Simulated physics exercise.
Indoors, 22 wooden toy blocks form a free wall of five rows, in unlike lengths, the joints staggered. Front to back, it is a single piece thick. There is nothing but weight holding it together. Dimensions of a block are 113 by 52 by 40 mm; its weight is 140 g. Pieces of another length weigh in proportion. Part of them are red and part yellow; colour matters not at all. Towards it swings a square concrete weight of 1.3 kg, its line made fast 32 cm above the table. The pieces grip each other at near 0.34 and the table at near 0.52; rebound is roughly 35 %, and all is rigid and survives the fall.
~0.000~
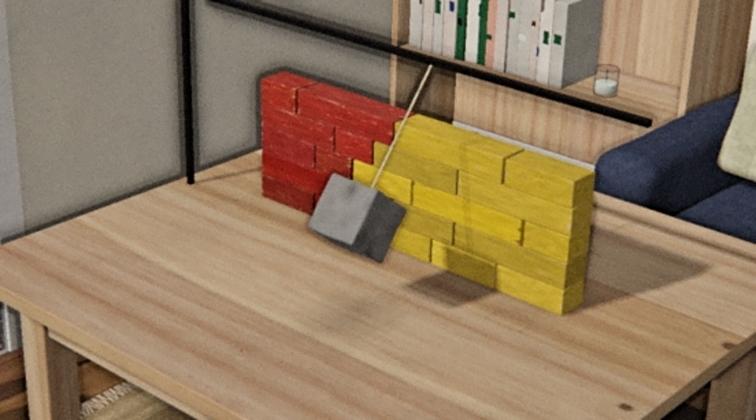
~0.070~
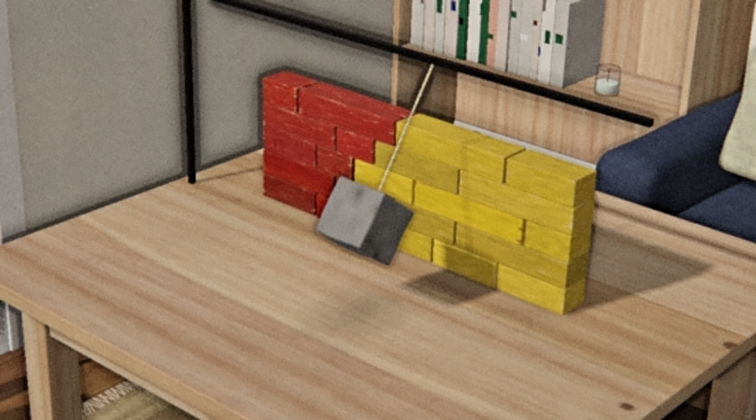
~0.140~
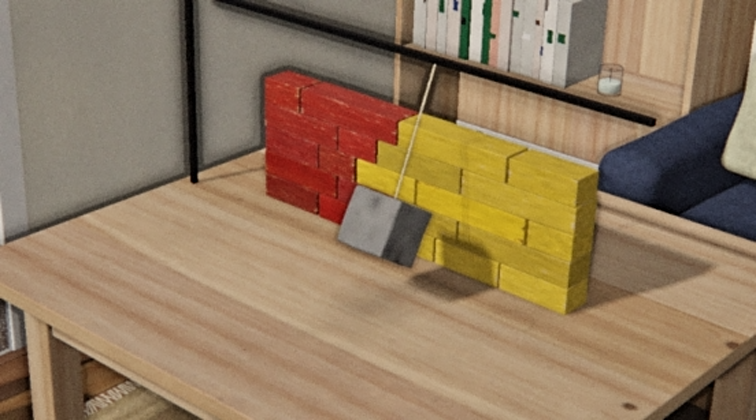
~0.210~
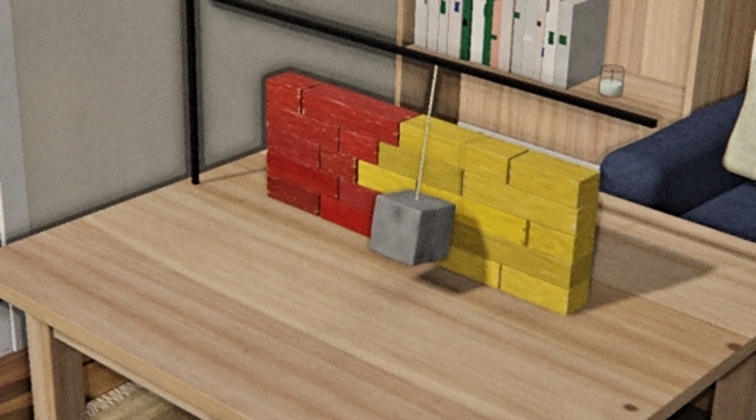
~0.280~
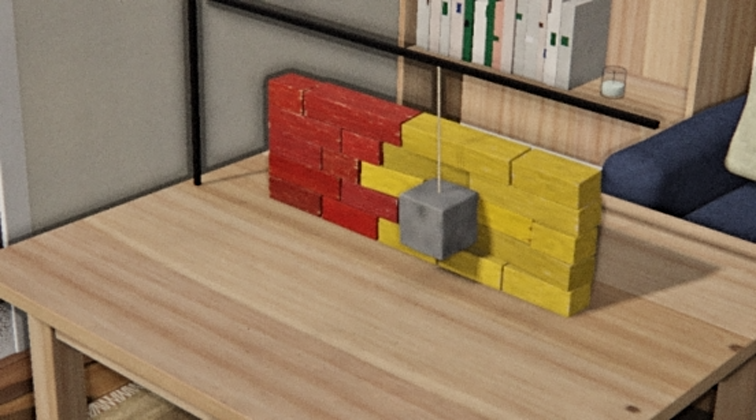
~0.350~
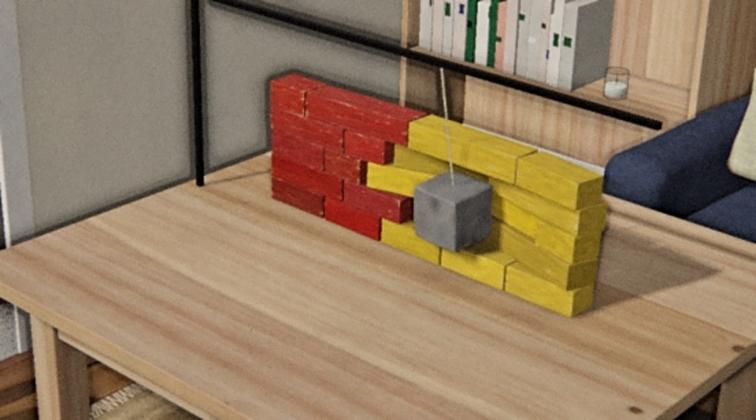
On a wooden table in a living room, a grey block hanging from a line swings rightward and meets a wall of red and yellow toy blocks, pushing several yellow ones slightly out of line while the wall stays upright.
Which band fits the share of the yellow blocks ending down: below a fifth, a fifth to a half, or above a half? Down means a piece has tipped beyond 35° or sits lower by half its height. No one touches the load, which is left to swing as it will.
Above a half.
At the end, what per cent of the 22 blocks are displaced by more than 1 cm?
Share: 50 in a hundred.
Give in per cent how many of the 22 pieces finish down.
50 per cent.
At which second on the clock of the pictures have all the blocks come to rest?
Somewhere close to 1.5 s.
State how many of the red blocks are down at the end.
Red count down: 2.
After 0.54 s, line 13° past plumb; none of the 12 yellow blocks down (0 of 22 in all colours); top yellow block 19° from how it stood.
After 0.70 s, line plumb; 9 of the 12 yellow blocks down (11 of 22 in all colours); top yellow block 49° from how it stood, 6 cm lower.
After 0.92 s, line 14° before plumb; 9 of the 12 yellow blocks down (11 of 22 in all colours); top yellow block on its side.
In the end (1.5 s), line 13° past plumb; 9 of the 12 yellow blocks down (11 of 22 in all colours); top yellow block on its side; top red block unmoved. That is 75 per cent. From the last view, middles, top yellow block near (695, 222), top red block near (299, 94).
